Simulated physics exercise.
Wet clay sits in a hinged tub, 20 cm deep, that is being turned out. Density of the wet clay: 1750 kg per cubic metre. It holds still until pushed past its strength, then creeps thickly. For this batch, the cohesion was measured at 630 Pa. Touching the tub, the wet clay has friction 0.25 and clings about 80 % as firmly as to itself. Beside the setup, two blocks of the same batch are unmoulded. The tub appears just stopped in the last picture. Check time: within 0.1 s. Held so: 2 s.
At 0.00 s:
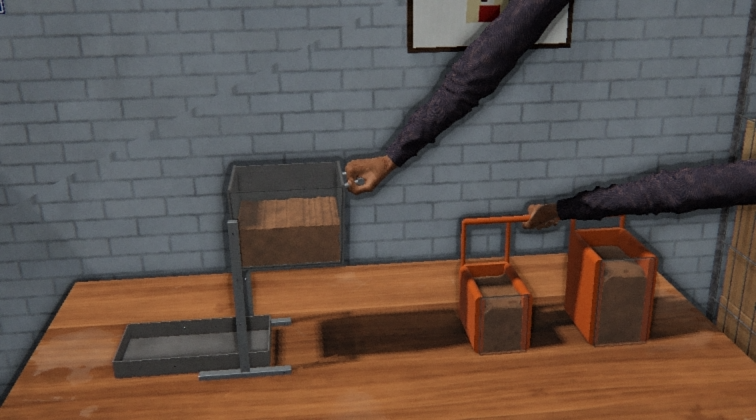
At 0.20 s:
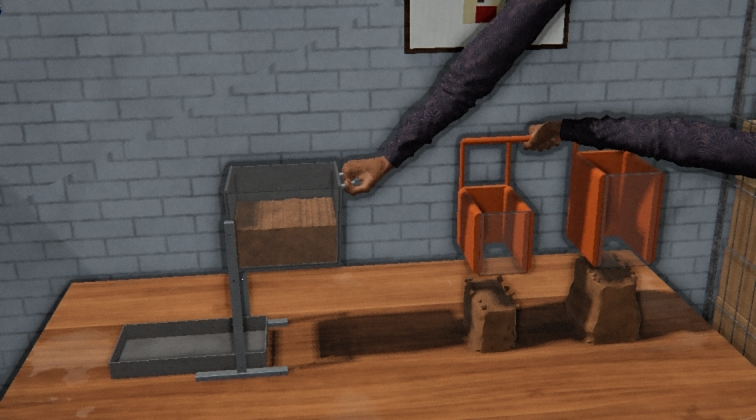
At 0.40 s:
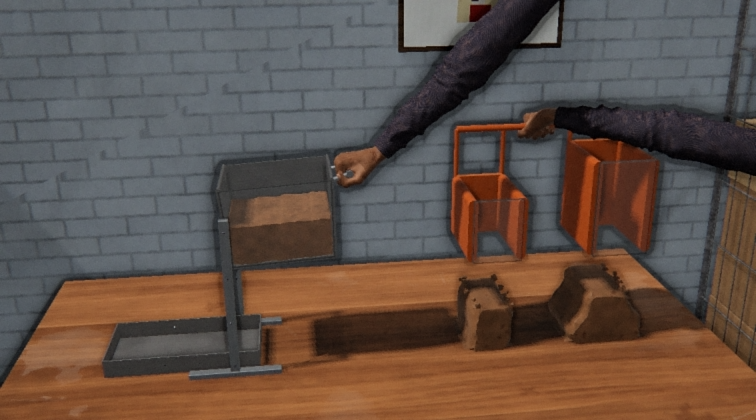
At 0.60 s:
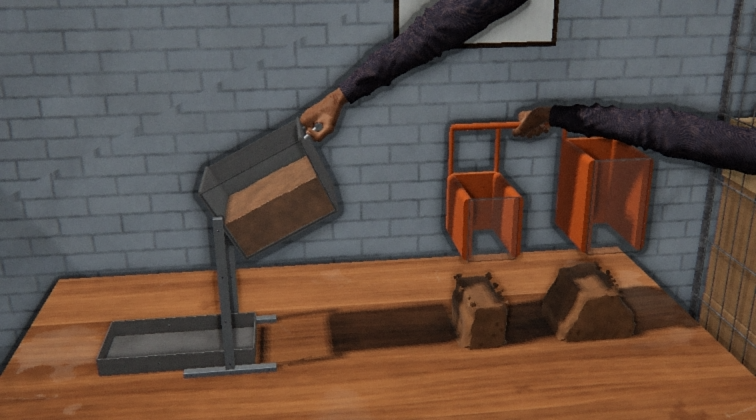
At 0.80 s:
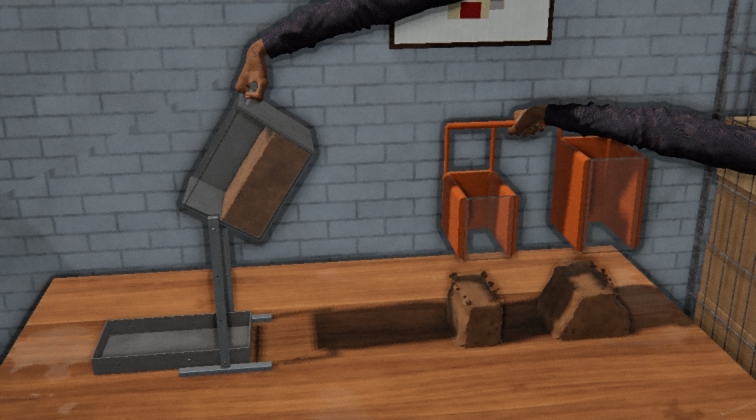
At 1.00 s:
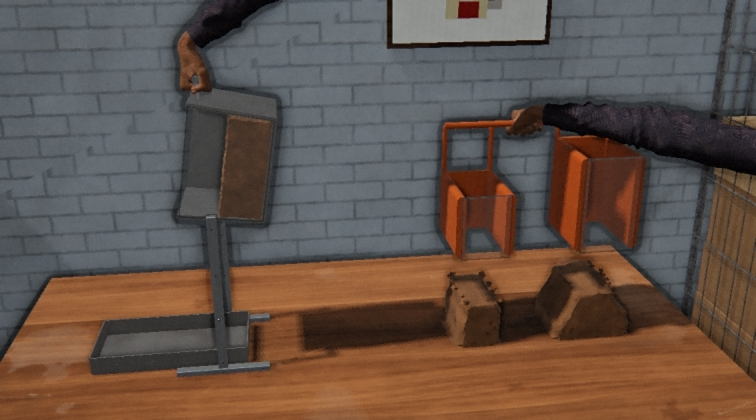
Hands lift orange moulds off two clay blocks, then tilt a grey tub left.
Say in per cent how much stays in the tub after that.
Close to 100 percent stays in.
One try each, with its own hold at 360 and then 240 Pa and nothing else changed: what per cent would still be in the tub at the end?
First 75 %, second 65 %.
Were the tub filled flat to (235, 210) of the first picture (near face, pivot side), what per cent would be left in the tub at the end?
Then about 65 %.
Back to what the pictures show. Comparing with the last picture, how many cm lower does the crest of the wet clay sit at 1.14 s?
About 3 cm.
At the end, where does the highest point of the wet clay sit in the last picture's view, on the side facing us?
Looking at the last picture, I'd put it at about (212, 146).
After 1.14 s, the tub is at 81 degrees and holds 100 %.
After 1.31 s, the tub is at 81 degrees and holds 100 %.
After 1.48 s, the tub is at 81 degrees and holds 100 %.
After 1.65 s, the tub is at 81 degrees and holds 100 %.
After 3.00 s, the tub is at 81 degrees and holds 100 %.
